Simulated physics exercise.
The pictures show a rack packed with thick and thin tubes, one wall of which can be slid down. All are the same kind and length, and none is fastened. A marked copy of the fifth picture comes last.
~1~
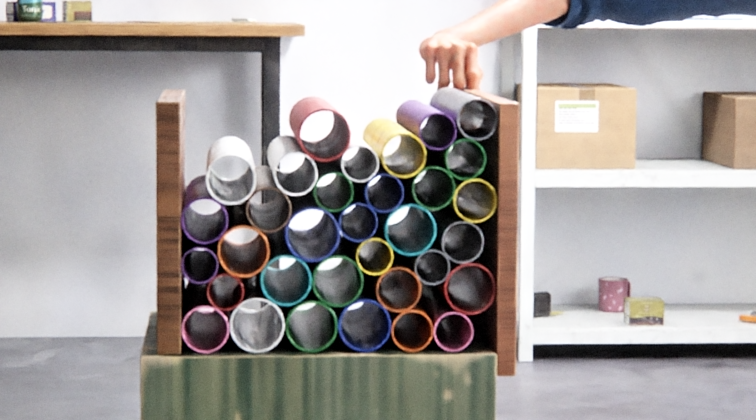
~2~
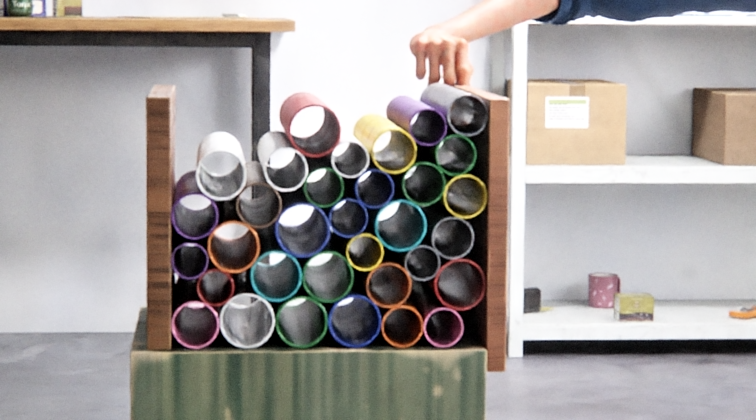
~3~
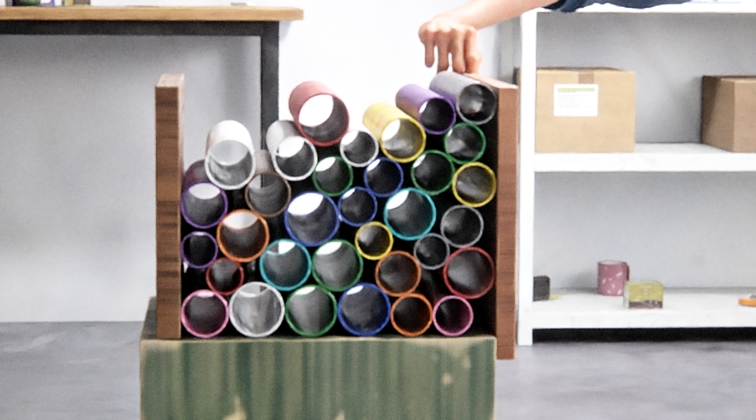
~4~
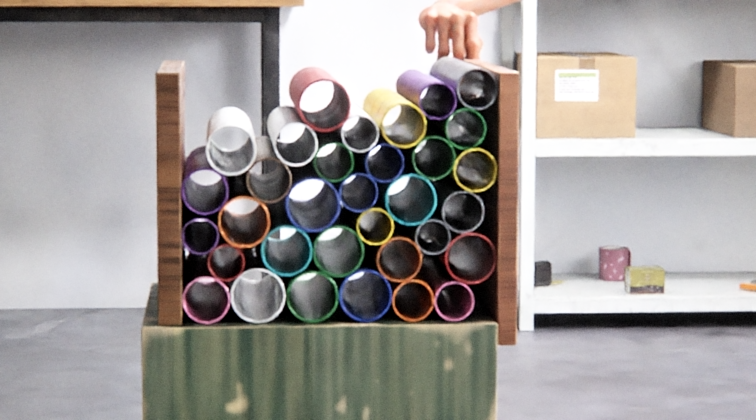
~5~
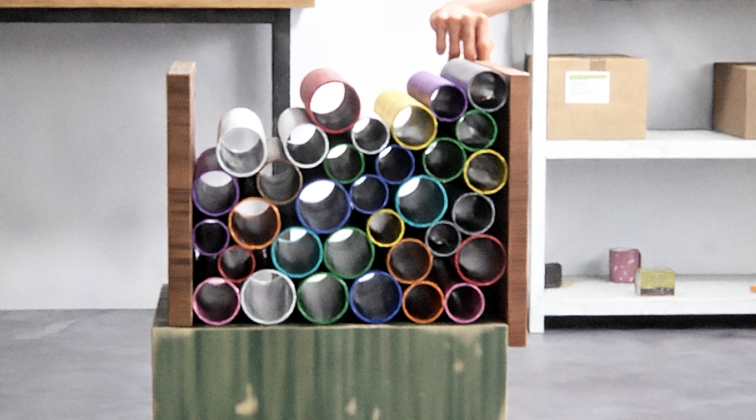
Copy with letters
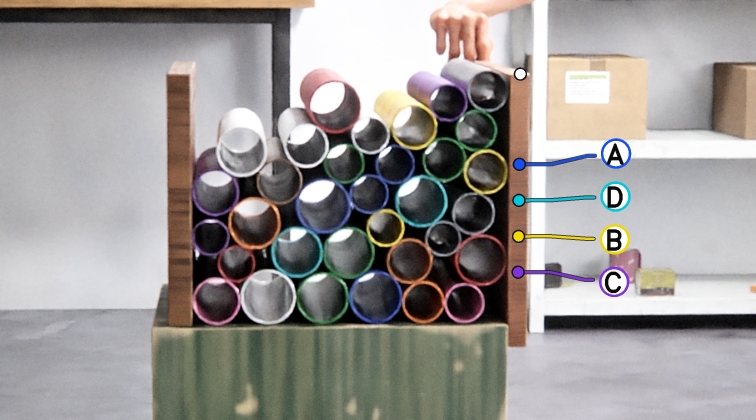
A hand stays by the right wall's top while the rack's stacked, colourful tubes remain still.
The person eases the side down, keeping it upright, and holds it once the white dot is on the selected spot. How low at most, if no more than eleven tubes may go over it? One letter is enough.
No lower than C.
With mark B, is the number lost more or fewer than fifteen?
Fewer than fifteen.
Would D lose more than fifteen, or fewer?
Fewer than fifteen.
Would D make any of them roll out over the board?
At D: Yes.
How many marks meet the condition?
Four of them.
On the copy, A at (519, 164); B at (518, 236); C at (518, 273); D at (519, 200); the white dot at (520, 74).
On C. First, top of the board (509, 160).
Then, top of the board (508, 257).
Finally, top of the board (507, 271), about five out over the board.
By contrast, A one out over the board; B about four out over the board; D about four out over the board.
